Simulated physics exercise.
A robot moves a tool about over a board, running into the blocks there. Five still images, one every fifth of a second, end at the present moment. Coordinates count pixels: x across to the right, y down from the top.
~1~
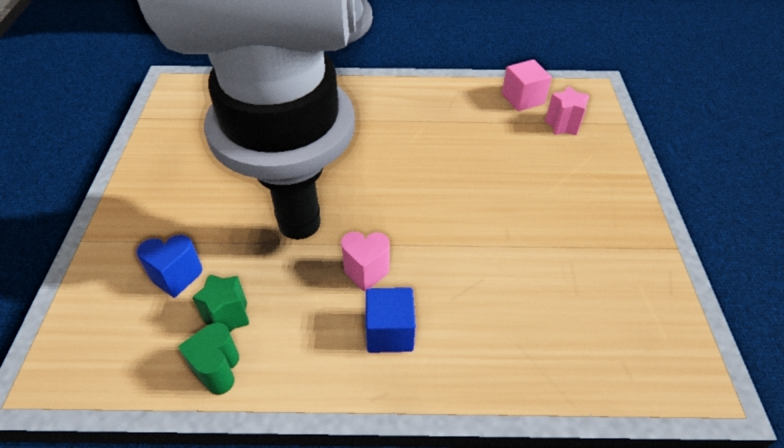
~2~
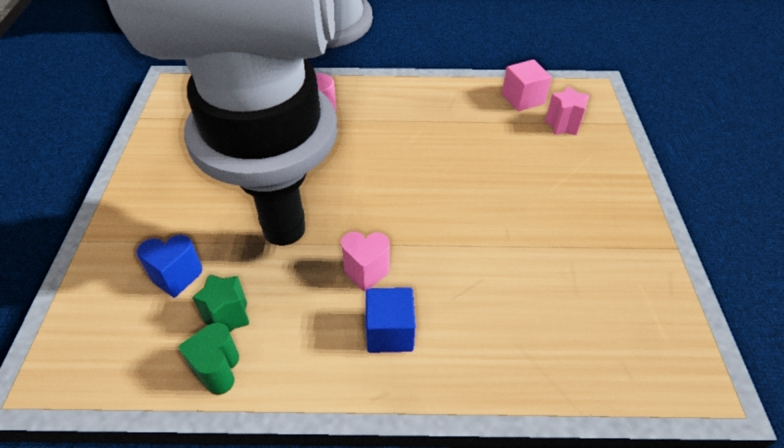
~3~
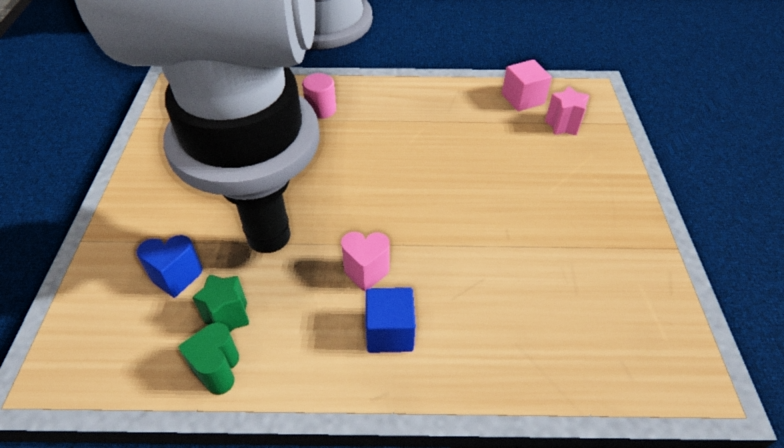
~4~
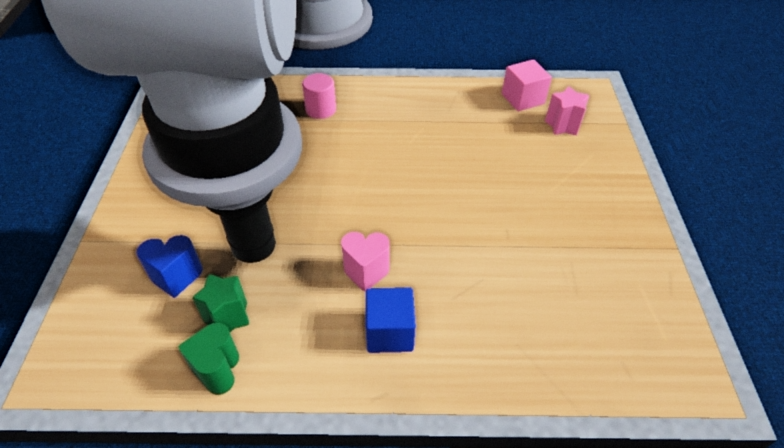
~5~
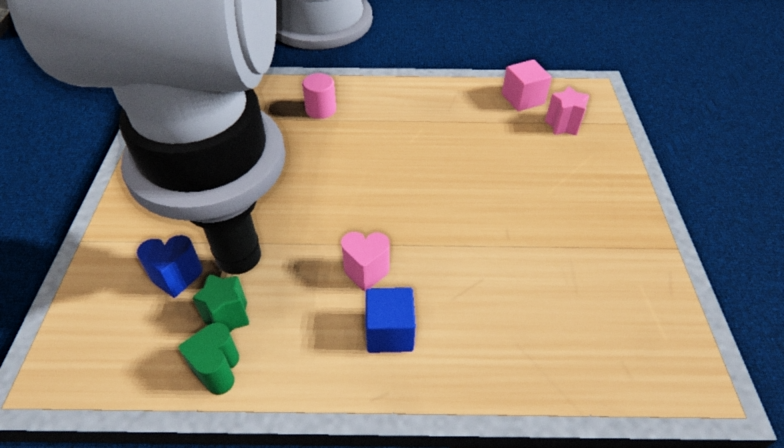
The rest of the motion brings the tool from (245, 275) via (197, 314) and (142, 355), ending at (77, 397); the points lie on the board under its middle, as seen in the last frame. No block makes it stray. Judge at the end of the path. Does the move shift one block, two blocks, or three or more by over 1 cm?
By the end, two blocks will have moved.
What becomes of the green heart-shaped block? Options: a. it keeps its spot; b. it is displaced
I choose b.
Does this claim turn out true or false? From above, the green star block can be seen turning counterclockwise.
Answer: True.
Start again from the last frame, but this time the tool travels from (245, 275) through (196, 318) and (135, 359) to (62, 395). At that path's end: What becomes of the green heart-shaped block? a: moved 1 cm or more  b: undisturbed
My pick is a.
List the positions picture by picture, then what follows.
In the first frame, tool tip at (300, 225); block tops, blue heart-shaped block at (163, 250); green heart-shaped block at (206, 347); green star block at (218, 291).
In the second frame, tool at (285, 230); blocks unchanged.
In the third frame, tool at (269, 238); blocks unchanged.
In the fourth frame, tool at (254, 247); blocks unchanged.
In the fifth frame, tool at (239, 258); blue heart-shaped block at (163, 250); green heart-shaped block at (206, 347); green star block at (218, 291).
On the path given first. One third of the way, tool at (188, 297); green heart-shaped block at (208, 359); green star block at (192, 323), turned 25° anticlockwise.
Two thirds of the way, tool at (130, 339); green heart-shaped block at (209, 366), turned 15° anticlockwise; green star block at (175, 340), turned 60° anticlockwise.
At the end, tool at (62, 382); blue heart-shaped block in place; green heart-shaped block at (209, 366), turned 15° anticlockwise; green star block at (175, 340), turned 60° anticlockwise.
